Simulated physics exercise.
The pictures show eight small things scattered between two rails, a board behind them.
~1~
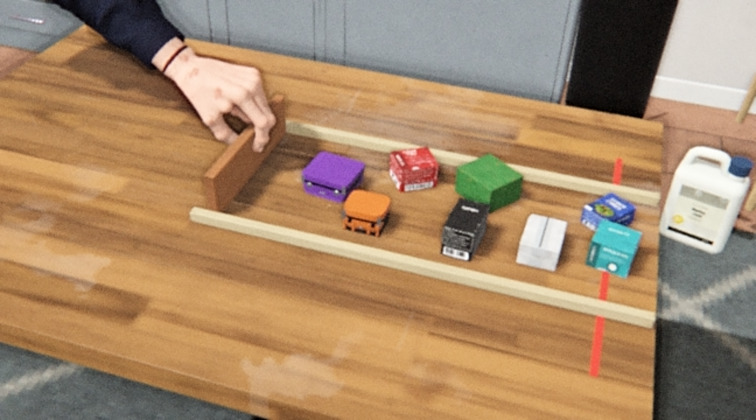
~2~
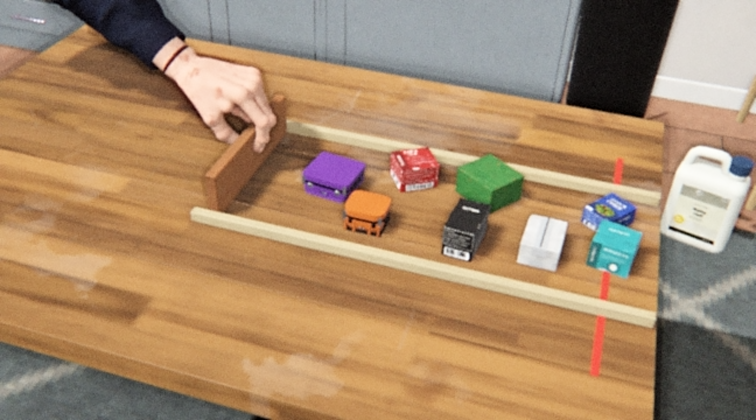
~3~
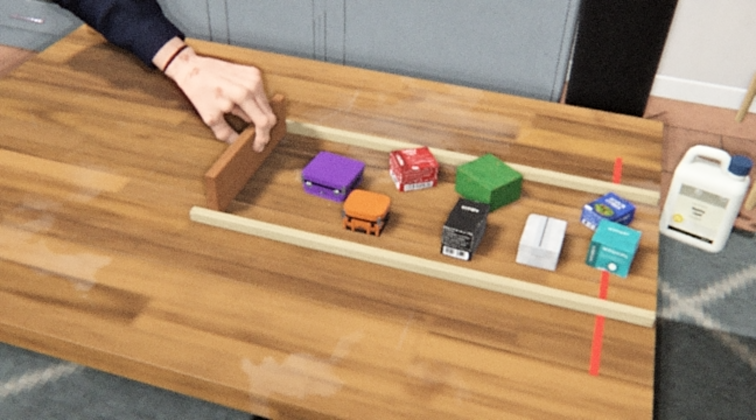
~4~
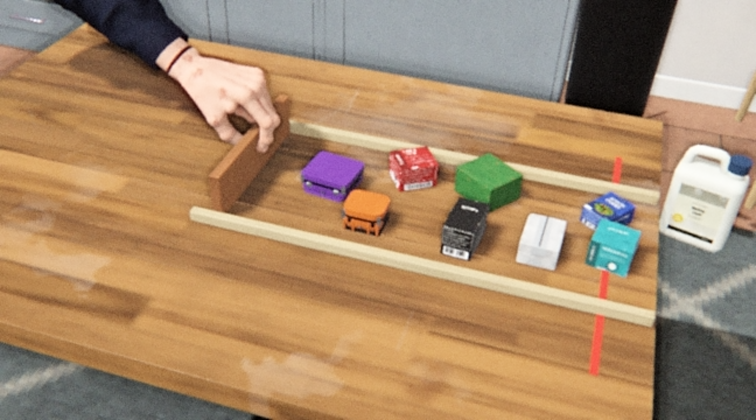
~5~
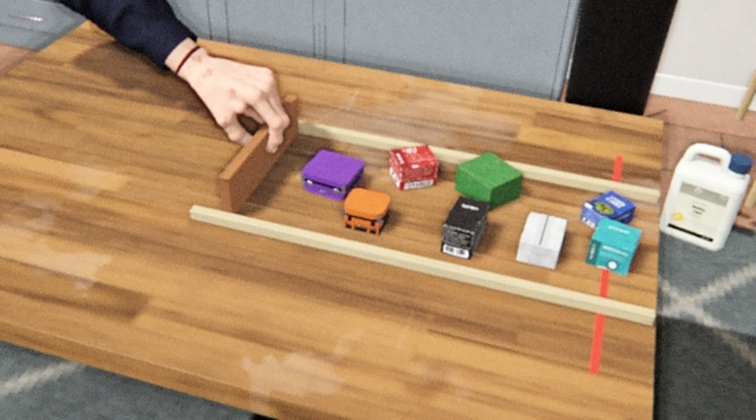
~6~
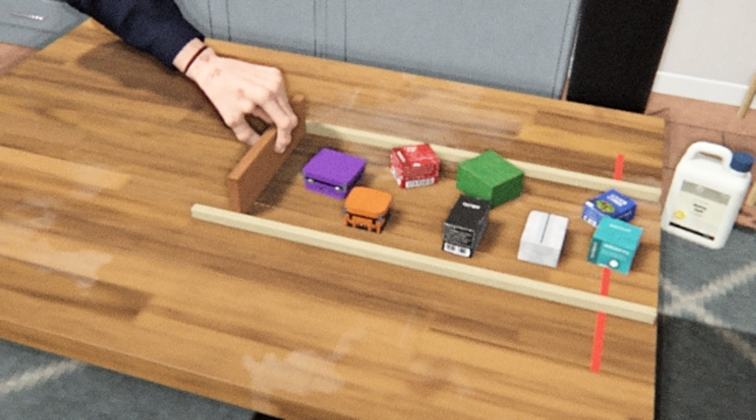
Hand sliding a wooden board slightly right between two rails on a table, with eight small colourful boxes and cases lying still.
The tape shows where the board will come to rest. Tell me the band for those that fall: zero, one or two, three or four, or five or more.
Outcome: The number that fall off is five or more.
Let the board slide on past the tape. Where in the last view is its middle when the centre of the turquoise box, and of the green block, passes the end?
Its middle is around (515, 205) and around (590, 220).
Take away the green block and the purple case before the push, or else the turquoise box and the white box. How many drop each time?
It would be 4 and 3.
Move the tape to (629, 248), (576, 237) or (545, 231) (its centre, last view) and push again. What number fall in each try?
In that order 5, 3 and 1.
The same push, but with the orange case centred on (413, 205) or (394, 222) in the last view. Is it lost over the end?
In turn it stays on; stays on.
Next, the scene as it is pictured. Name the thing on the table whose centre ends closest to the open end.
Foremost is the purple case.
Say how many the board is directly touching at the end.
The number is 3.
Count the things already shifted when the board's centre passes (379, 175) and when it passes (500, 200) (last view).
First 3, then 8.
Soon after, none off yet; turquoise box at rest near (615, 245); blue box at rest near (610, 211); white box at rest near (543, 238).
After that, none off yet; turquoise box at rest near (615, 245); blue box at rest near (610, 211); white box moving near (553, 241).
And then, one off so far; turquoise box on its side near (690, 326); blue box displaced about its own width near (659, 217); white box displaced well along near (648, 265).
In the end, the number that fall off is five or more; gone, black box, green block, white box, blue box and turquoise box.
